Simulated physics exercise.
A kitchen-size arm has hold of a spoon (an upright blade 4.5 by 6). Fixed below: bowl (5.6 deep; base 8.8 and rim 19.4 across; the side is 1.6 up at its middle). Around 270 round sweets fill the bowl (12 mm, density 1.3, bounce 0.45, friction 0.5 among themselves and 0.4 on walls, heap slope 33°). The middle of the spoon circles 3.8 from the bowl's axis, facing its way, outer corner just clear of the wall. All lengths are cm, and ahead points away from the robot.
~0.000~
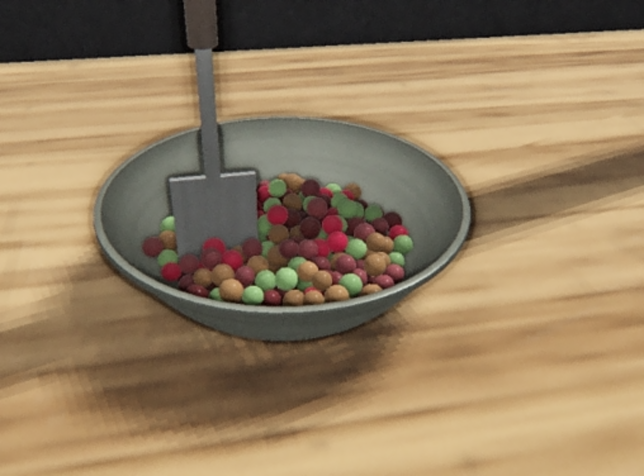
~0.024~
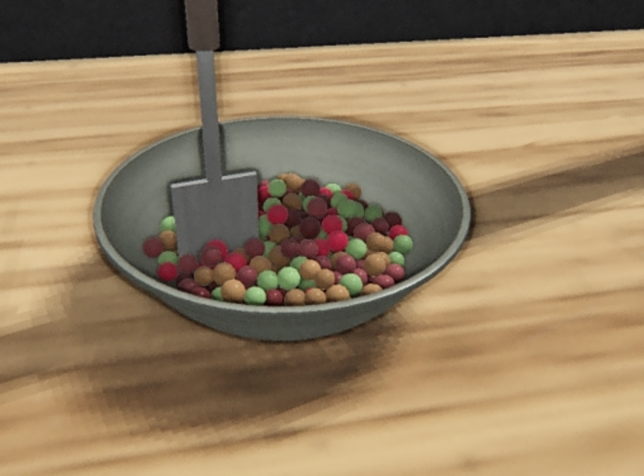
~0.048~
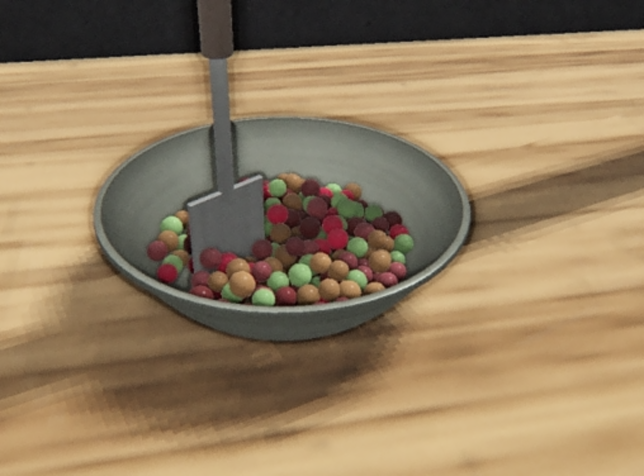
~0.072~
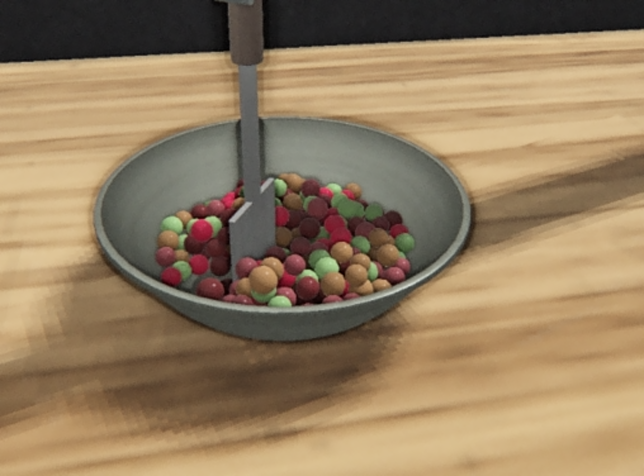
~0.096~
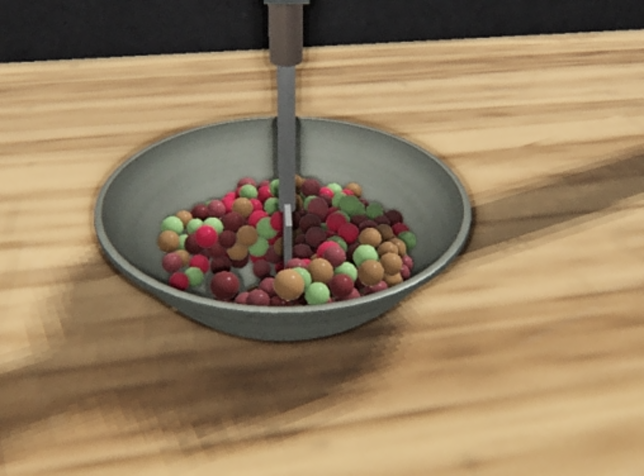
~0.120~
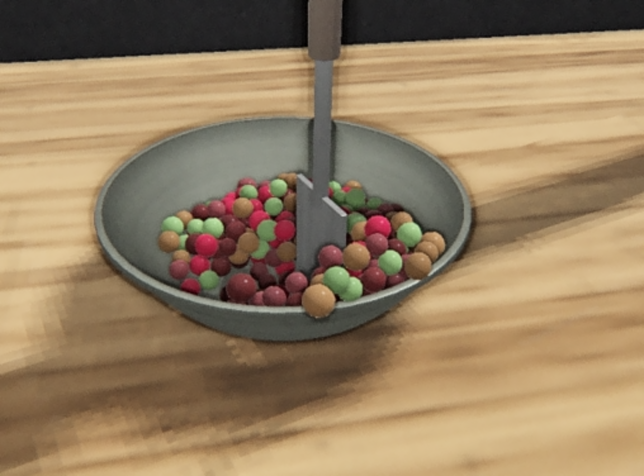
A robot arm sweeps a flat spatula rightward through colourful balls in a grey bowl, turning it.
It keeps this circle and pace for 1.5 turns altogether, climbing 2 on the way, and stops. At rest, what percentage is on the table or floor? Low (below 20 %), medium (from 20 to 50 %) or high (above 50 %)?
Share on the table or floor: Medium (from 20 to 50 %).
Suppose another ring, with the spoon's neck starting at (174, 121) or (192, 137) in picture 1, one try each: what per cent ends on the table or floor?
About 10 and 30 per cent.
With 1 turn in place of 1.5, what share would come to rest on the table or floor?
It would be near 25 per cent.
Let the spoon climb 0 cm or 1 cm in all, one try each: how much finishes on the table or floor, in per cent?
About 45 and 35 per cent.
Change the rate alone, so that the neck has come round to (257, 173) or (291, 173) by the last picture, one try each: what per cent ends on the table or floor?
Some 5 and 20 per cent.
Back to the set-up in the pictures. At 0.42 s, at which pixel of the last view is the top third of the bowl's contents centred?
Near (216, 244).
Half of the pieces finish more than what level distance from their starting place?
Some 8 cm.
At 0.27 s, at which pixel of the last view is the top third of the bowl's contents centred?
At about (273, 150).
After 0.27 s, 272° round, highest piece 13 above the table; 218 in the bowl, 16 on the table or floor, 33 in flight or on the tool.
After 0.42 s, 76° round, highest piece 8 above the table; 193 in the bowl, 58 on the table or floor, 16 in flight or on the tool.
After 0.70 s, 180° round, highest piece 5 above the table; 188 in the bowl, 79 on the table or floor.
After 1.40 s, 180° round, highest piece 4 above the table; 188 in the bowl, 79 on the table or floor.
At rest, 188 in the bowl, 79 on the table or floor. That is 30 % on the table or floor.
